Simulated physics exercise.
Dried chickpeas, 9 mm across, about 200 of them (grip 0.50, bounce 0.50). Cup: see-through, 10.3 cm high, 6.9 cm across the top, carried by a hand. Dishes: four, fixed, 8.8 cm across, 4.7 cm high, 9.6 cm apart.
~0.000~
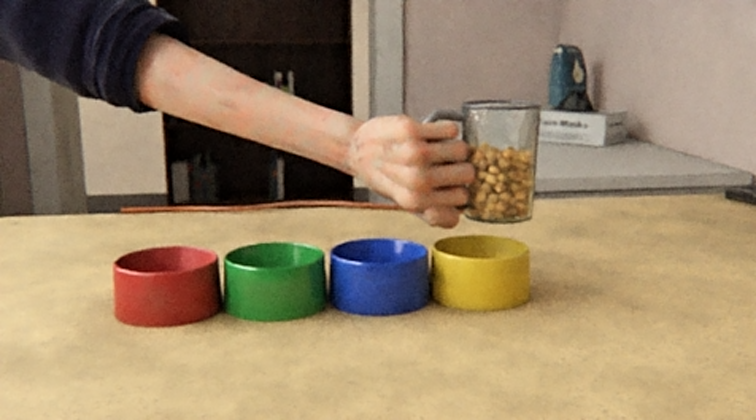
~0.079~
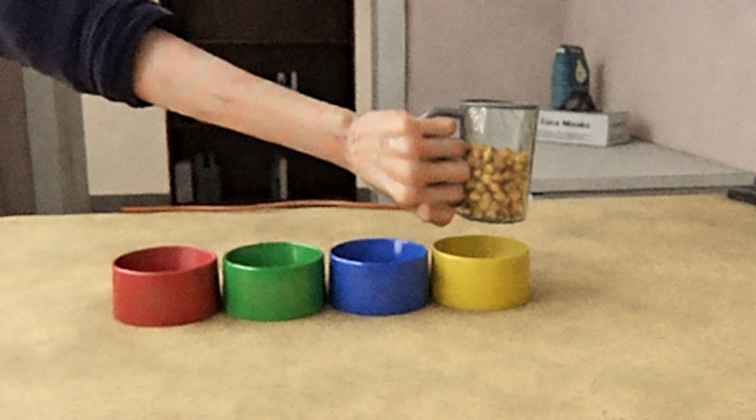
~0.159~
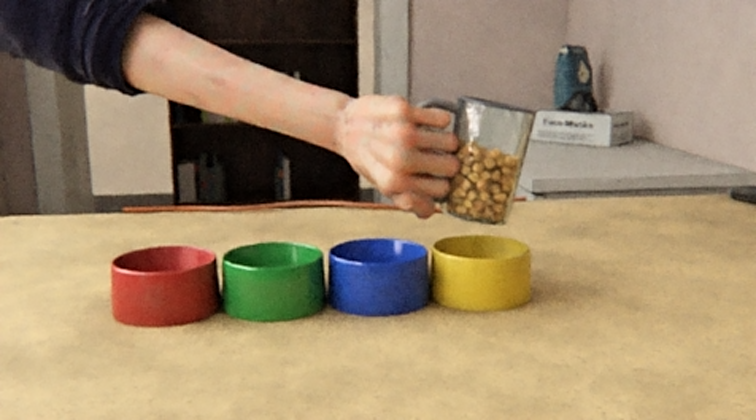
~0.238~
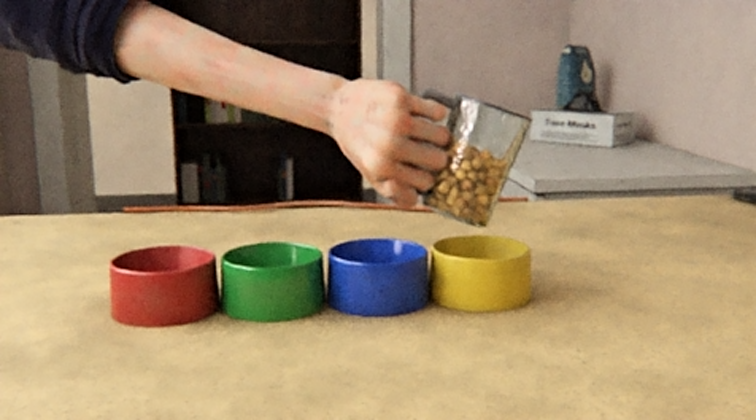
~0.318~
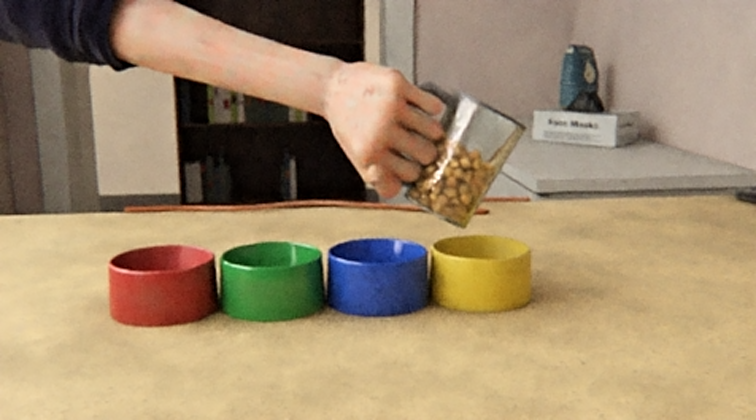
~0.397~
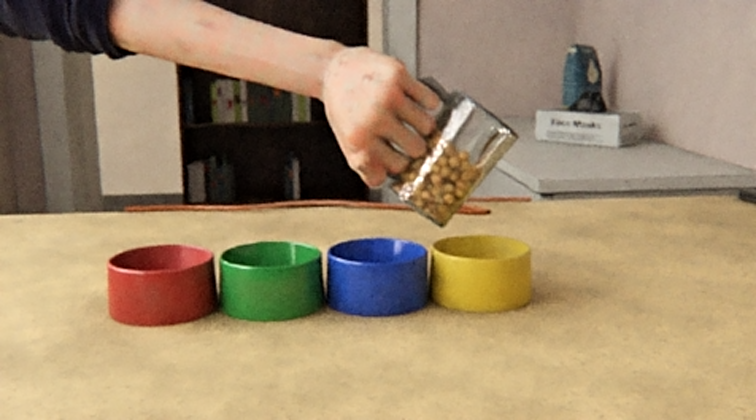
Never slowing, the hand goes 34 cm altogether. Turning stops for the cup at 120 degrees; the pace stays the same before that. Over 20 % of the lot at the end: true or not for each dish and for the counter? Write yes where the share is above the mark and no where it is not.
Red: No, blue: Yes, green: No, yellow: No, counter: No.
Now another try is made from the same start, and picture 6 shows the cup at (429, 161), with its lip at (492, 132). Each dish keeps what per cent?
The red dish keeps 10, the blue one 0, the green one 90 and the yellow one 0.
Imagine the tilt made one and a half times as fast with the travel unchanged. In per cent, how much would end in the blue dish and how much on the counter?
In that case the blue dish gets 50 and the counter gets 20.
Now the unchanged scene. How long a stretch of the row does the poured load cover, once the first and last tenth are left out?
The stretch is around 6 cm long.
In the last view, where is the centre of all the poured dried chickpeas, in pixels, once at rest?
Est. centre at rest: (375, 277) px.
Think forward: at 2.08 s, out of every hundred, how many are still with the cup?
Reading: Approx. 0 %.
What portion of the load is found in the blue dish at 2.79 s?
Share at that time: Approx. 95 per cent.
Then, at 1.41 s, tilt 120 degrees; cup holds 20 %, blue 75 %.
After 2.08 s, tilt 120 degrees; cup holds 0 %, blue 95 %.
Then, at 2.79 s, tilt 120 degrees; cup holds 0 %, blue 95 %.
At rest (3.1 s), red 0 %, blue 95 %, green 0 %, yellow 0 %, counter 0 %.
